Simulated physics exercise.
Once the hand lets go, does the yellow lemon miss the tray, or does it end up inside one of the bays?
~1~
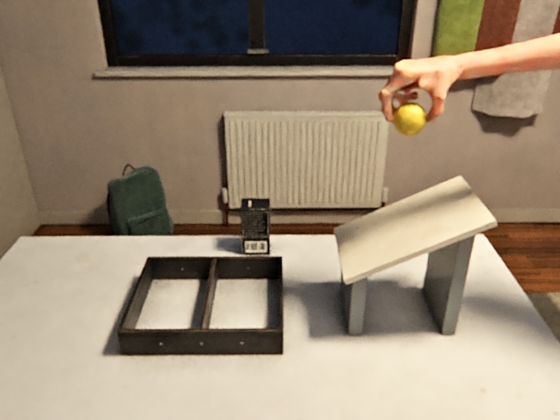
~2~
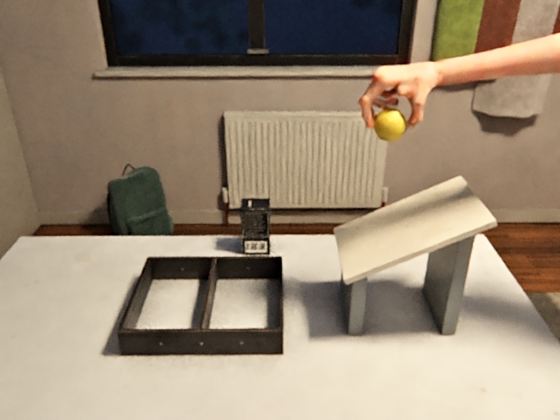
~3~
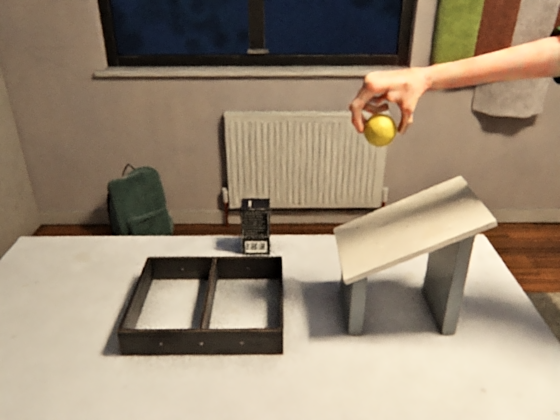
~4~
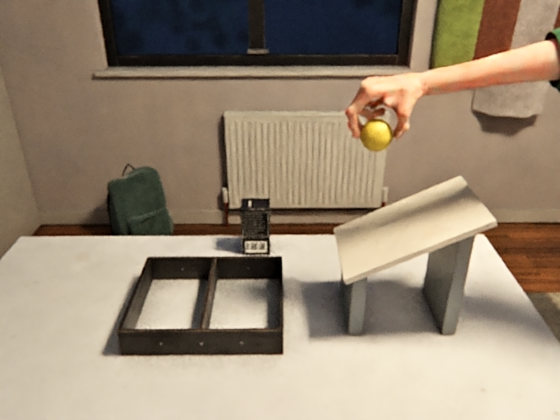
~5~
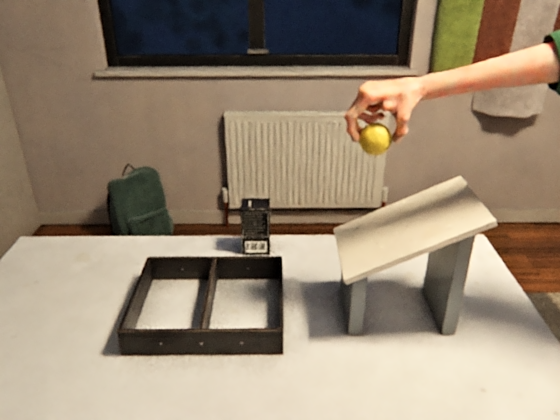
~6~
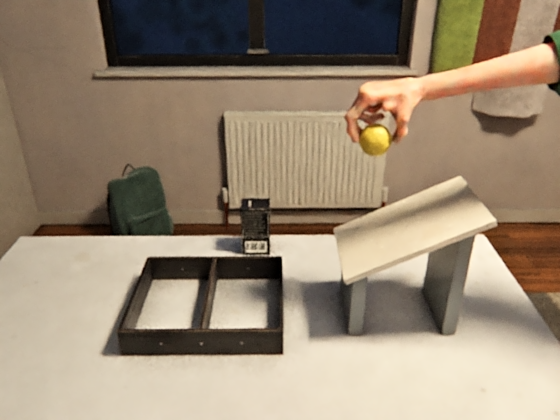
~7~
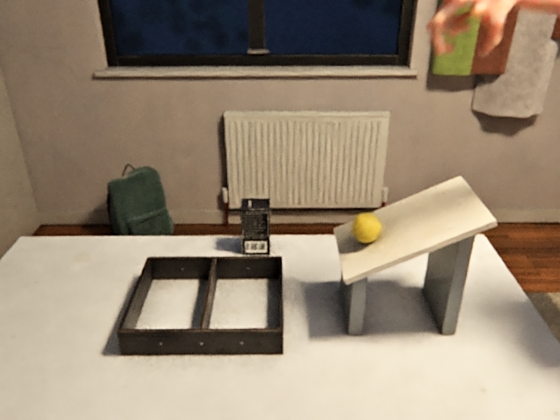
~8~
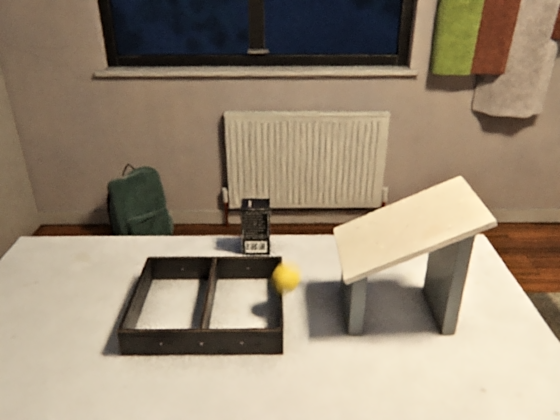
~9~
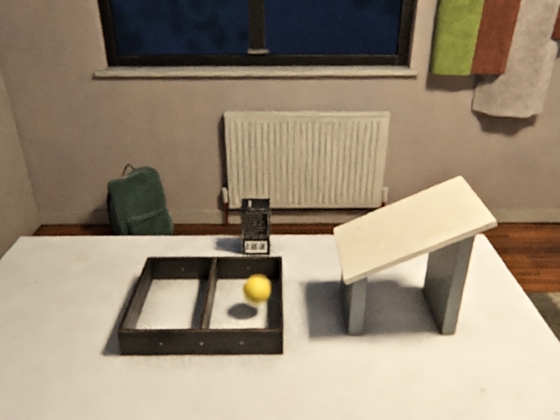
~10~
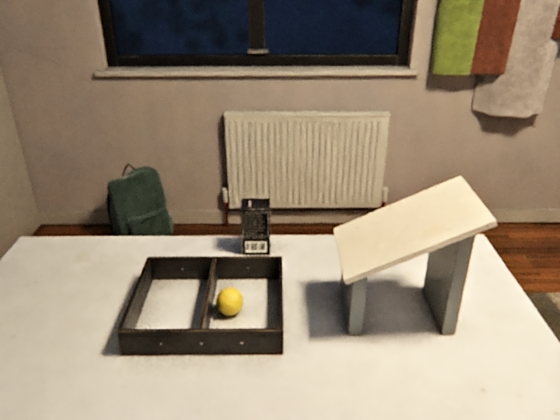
It ends up inside the tray, in the bay nearer the ramp.
The clip opens with a hand holding a yellow lemon above a pale sloping ramp, beside an open dark tray with two bays and a small black carton on a white table. The hand carries the lemon left and slightly down, then holds it still over the lower part of the board. It lets go and draws back to the right as the lemon meets the slope. The lemon leaves the low edge, travels left and passes over the tray's right wall. It drops into the bay nearer the ramp and ends up there close to the divider, while the carton stays standing.
